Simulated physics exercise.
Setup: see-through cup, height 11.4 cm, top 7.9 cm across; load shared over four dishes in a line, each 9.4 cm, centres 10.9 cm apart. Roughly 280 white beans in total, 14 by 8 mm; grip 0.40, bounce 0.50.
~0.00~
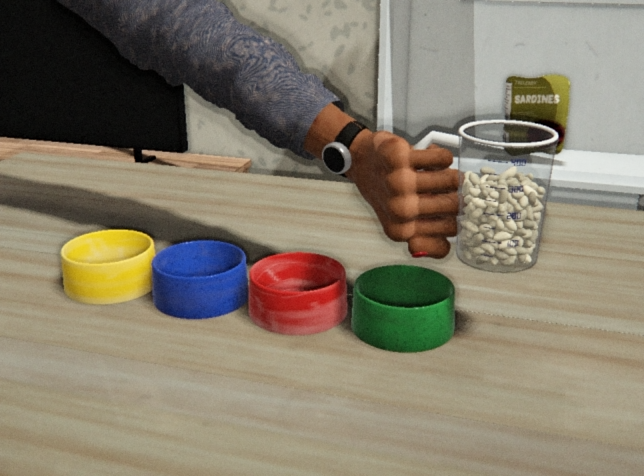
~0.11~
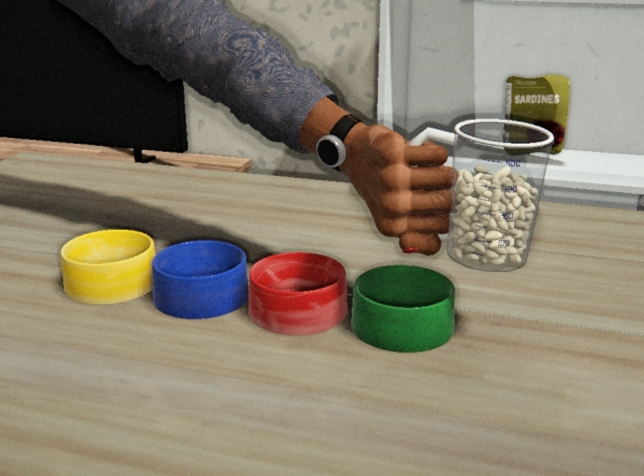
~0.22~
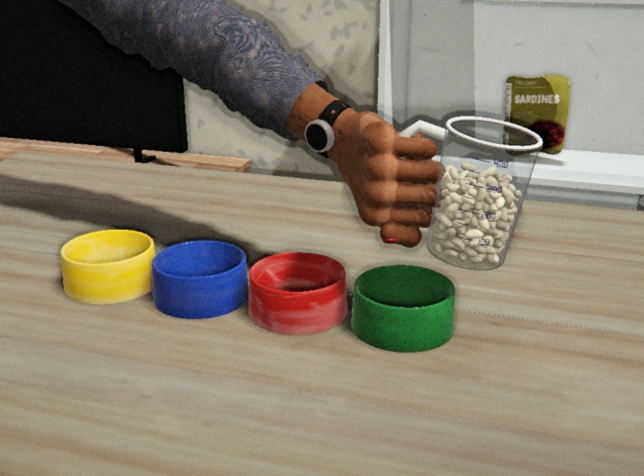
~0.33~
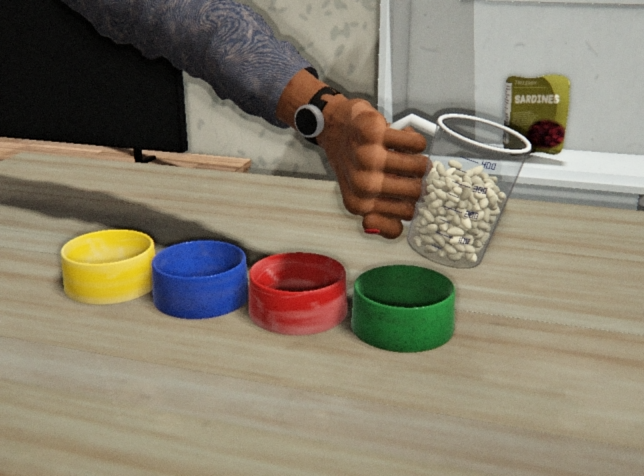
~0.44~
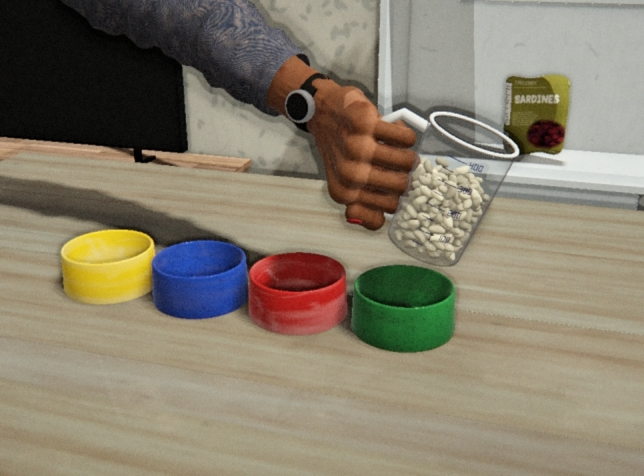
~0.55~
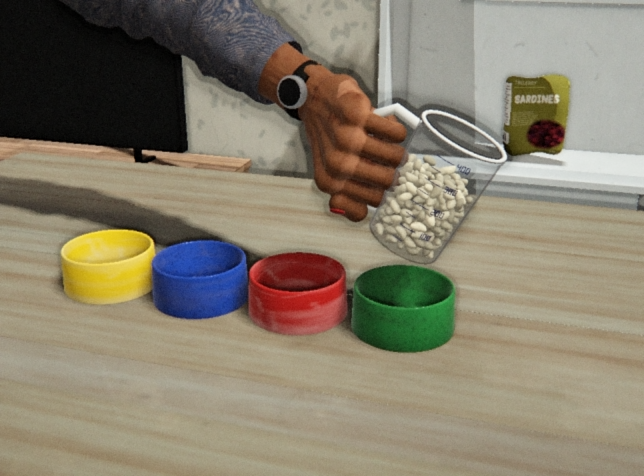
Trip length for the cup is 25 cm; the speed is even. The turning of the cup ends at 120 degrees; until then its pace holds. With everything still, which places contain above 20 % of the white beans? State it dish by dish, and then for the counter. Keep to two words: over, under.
Red dish: Over, blue dish: Under, green dish: Under, yellow dish: Under, counter: Under.
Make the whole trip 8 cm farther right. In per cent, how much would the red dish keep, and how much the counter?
I'd expect red at 0 and the counter at 0.
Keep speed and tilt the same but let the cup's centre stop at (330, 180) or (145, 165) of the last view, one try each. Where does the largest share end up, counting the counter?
Most lands at green on the first run and at red on the second.
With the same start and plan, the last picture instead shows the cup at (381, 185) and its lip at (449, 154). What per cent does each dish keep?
Dish by dish: Red 90 percent, blue 0 percent, green 0 percent, yellow 0 percent.
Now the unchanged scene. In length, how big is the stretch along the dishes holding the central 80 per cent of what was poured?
About 6 cm.
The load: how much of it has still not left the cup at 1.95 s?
95 %.
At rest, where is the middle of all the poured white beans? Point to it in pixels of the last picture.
(307, 289) or so.
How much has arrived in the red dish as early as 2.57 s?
Close to 85 per cent at that point.
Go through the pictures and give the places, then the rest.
Cup at (502, 196), tilt 0 degrees, lip at (556, 137), moved 0.0 cm; middle of the pieces at (499, 216); green dish at (404, 286); red dish at (298, 272); blue dish at (199, 259); yellow dish at (108, 247), in the first frame.
Cup at (495, 196), tilt 3 degrees, lip at (551, 138), moved 0.6 cm; middle of the pieces at (491, 215), in the second frame.
Cup at (479, 194), tilt 8 degrees, lip at (540, 143), moved 2.0 cm; middle of the pieces at (473, 213), in the third frame.
Cup at (463, 193), tilt 14 degrees, lip at (529, 148), moved 3.4 cm; middle of the pieces at (456, 211), in the fourth frame.
Cup at (448, 191), tilt 20 degrees, lip at (517, 153), moved 4.7 cm; middle of the pieces at (439, 208), in the fifth frame.
Cup at (433, 190), tilt 25 degrees, lip at (504, 159), moved 6.1 cm; middle of the pieces at (422, 206); green dish at (404, 286); red dish at (298, 272); blue dish at (199, 259); yellow dish at (108, 247). Its pace works out near 50 degrees a second; the hand travels 13 cm a second, in the sixth frame.
After 1.39 s, tilt 69 degrees; cup holds 100 %.
Then, at 1.95 s, tilt 98 degrees; cup holds 95 %.
After 2.57 s, tilt 120 degrees; cup holds 15 %, red 85 %.
By 3.5 s all is still; red 90 %, blue 0 %, green 0 %, yellow 0 %, counter 10 %.
